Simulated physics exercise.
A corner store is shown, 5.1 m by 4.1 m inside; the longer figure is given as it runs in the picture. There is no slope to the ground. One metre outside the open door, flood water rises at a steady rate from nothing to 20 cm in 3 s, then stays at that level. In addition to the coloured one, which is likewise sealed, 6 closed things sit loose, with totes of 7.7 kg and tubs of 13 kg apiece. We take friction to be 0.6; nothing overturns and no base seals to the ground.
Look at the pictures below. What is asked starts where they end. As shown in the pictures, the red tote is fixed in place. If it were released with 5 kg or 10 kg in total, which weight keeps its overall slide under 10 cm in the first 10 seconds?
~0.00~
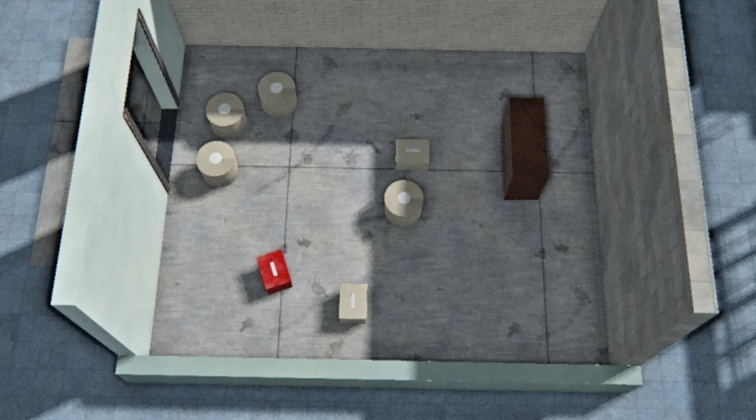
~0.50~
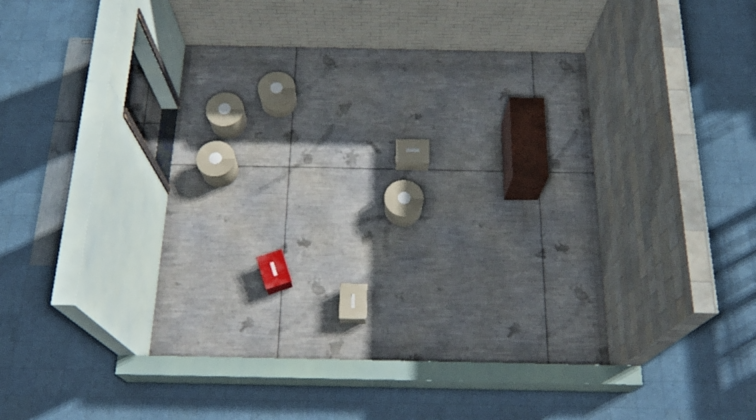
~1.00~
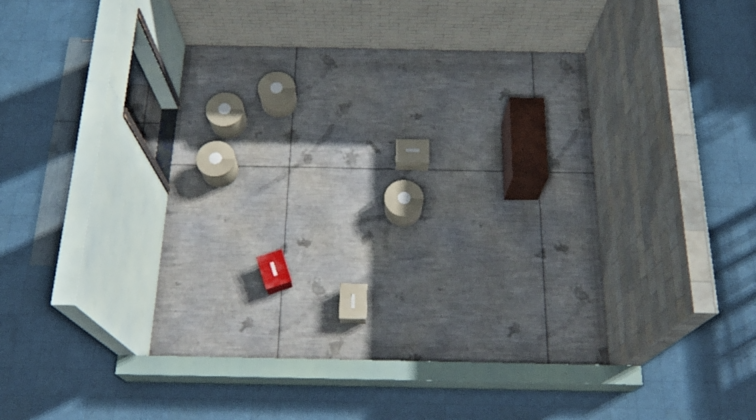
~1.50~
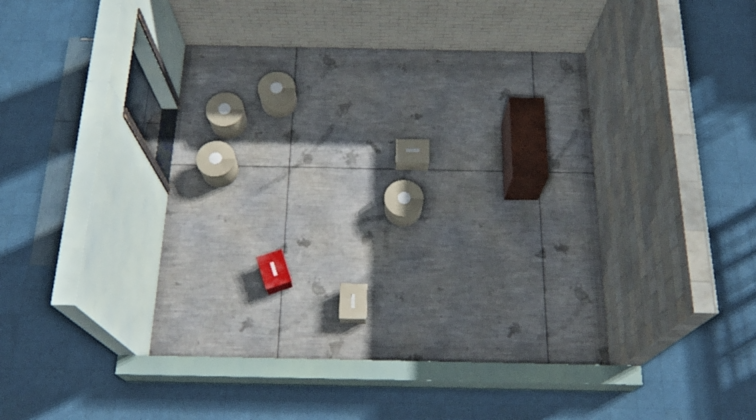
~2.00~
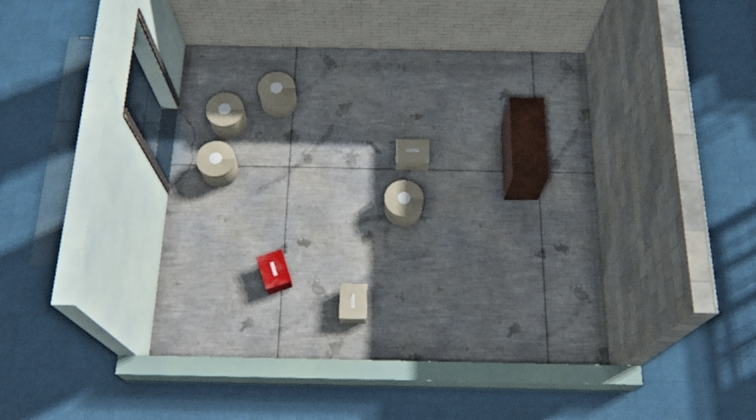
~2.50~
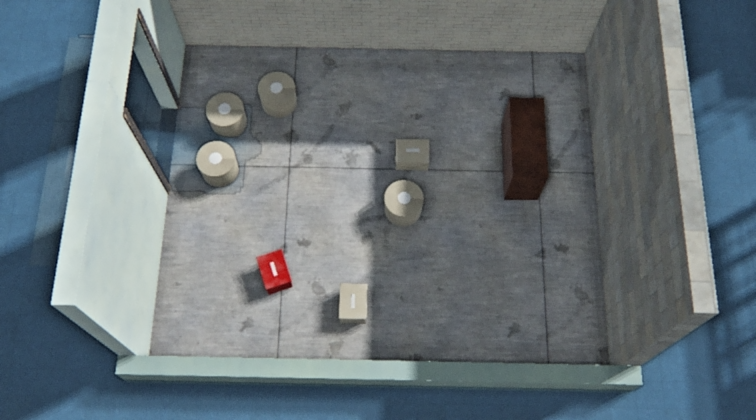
Only 10 kg does.
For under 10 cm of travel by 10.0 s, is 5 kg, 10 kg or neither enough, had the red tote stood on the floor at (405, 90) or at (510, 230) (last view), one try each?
Well, at the first spot you need the heavier weight, and at the second either weight will do.
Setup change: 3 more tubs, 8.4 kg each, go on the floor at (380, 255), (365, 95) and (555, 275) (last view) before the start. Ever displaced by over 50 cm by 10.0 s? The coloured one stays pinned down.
In the order given, beyond the mark, then within the mark, and last within the mark.
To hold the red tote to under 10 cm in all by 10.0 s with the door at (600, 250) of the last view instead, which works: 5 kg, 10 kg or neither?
If so, then both options fall short.
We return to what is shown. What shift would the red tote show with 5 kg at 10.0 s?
Shift: Roughly 80 cm.
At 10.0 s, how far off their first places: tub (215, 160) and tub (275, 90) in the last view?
200 cm and 5 cm respectively.
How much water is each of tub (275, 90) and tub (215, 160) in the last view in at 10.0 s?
Depth approx. 2 cm / 7 cm.
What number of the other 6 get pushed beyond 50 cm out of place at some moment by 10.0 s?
That comes to 2.
After 3.5 s the red tote would be 0 cm from its start with 5 kg and 0 cm from its start with 10 kg; 0 cm of water round it then.
After 4.5 s the red tote would be 3 cm from its start with 5 kg and 0 cm from its start with 10 kg; 3 cm of water round it then.
After 7.0 s the red tote would be 46 cm from its start with 5 kg and 0 cm from its start with 10 kg; 3 cm of water round it then.
After 10.0 s the red tote would be 87 cm from its start with 5 kg and 0 cm from its start with 10 kg; 5 cm of water round it then.
